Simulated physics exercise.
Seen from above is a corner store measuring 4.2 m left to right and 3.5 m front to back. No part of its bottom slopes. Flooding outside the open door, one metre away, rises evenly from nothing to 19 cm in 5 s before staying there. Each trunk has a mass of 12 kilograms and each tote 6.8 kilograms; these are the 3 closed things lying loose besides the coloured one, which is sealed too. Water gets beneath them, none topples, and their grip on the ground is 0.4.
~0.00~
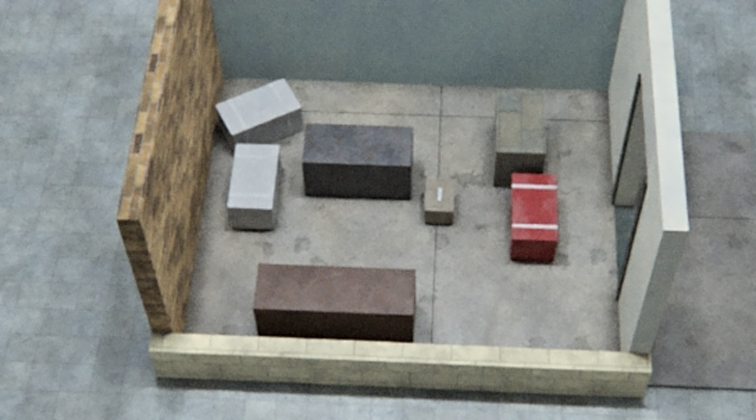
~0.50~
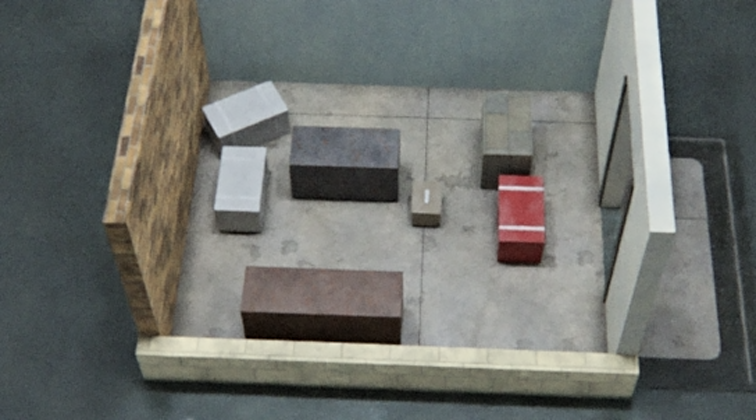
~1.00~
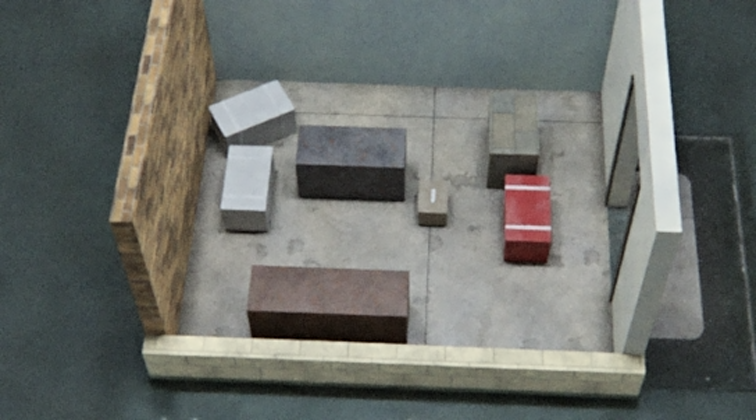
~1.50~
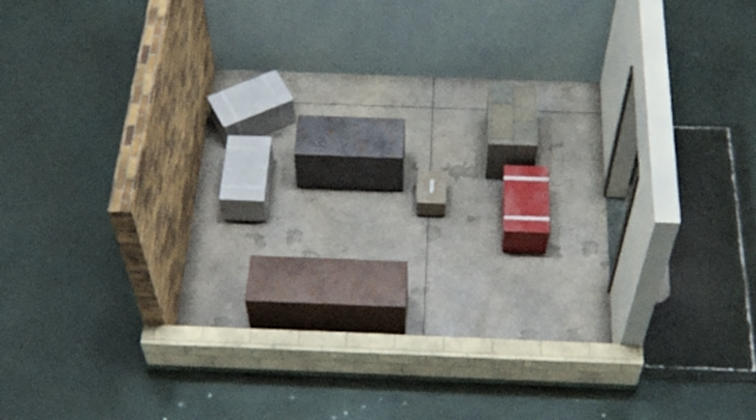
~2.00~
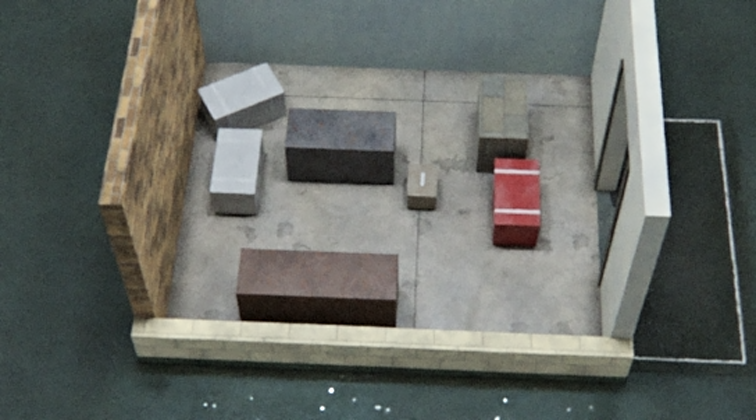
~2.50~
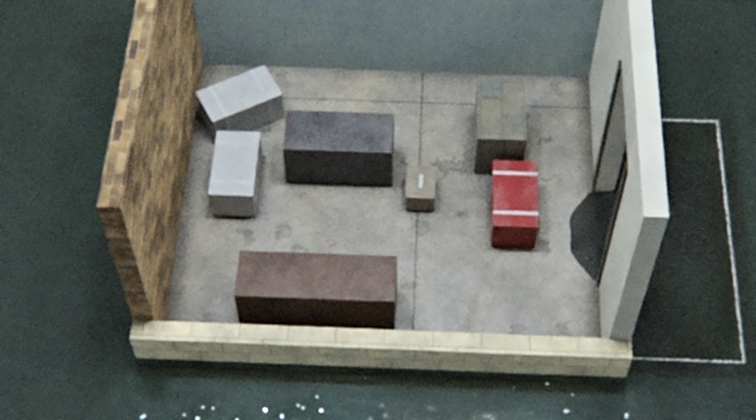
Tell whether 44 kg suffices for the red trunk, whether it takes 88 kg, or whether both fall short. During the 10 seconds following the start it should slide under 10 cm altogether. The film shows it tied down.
It takes 88 kg.
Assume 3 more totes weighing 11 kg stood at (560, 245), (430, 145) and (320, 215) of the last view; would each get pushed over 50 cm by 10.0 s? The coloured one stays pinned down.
Note, in sequence: Exceeded, not exceeded, not exceeded.
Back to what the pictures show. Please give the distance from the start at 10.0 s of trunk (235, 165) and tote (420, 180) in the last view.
Net displacement, in order: 20 cm; 10 cm.
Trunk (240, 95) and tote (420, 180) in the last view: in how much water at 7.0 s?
0 and 0 cm.
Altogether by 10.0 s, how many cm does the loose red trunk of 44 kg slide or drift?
80 cm, roughly.
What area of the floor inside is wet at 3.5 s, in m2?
I'd put it close to 1.0 m2.
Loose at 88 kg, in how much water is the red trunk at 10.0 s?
Close to 9 cm deep.
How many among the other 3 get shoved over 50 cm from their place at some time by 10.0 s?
I get 0.
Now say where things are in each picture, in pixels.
The first picture shows the red trunk at (535, 206) rests on the ground; water covers 0.0 m2; 0 of 4 have shifted.
The second picture shows the red trunk at (522, 208) rests on the ground; 0.0 m2 under water; 0 of 4 have shifted.
The third picture shows the red trunk at (528, 208), on the bottom; 0.0 m2 under water; 0 of 4 have shifted.
The fourth picture shows the red trunk at (527, 198), on the bottom; water covers 0.0 m2; 0 of 4 have shifted.
The fifth picture shows the red trunk at (517, 192), on the bottom; water covers 0.0 m2; 0 of 4 have shifted.
The sixth picture shows the red trunk at (516, 193), on the bottom; 0.2 m2 under water; 0 of 4 have shifted.
After 3.5 s the red trunk would be 0 cm from its start with 44 kg and 0 cm from its start with 88 kg; 3 cm of water round it then.
After 4.5 s the red trunk would be 0 cm from its start with 44 kg and 0 cm from its start with 88 kg; 5 cm of water round it then.
After 7.0 s the red trunk would be 27 cm from its start with 44 kg and 0 cm from its start with 88 kg; 6 cm of water round it then.
After 10.0 s the red trunk would be 81 cm from its start with 44 kg and 0 cm from its start with 88 kg; 9 cm of water round it then.
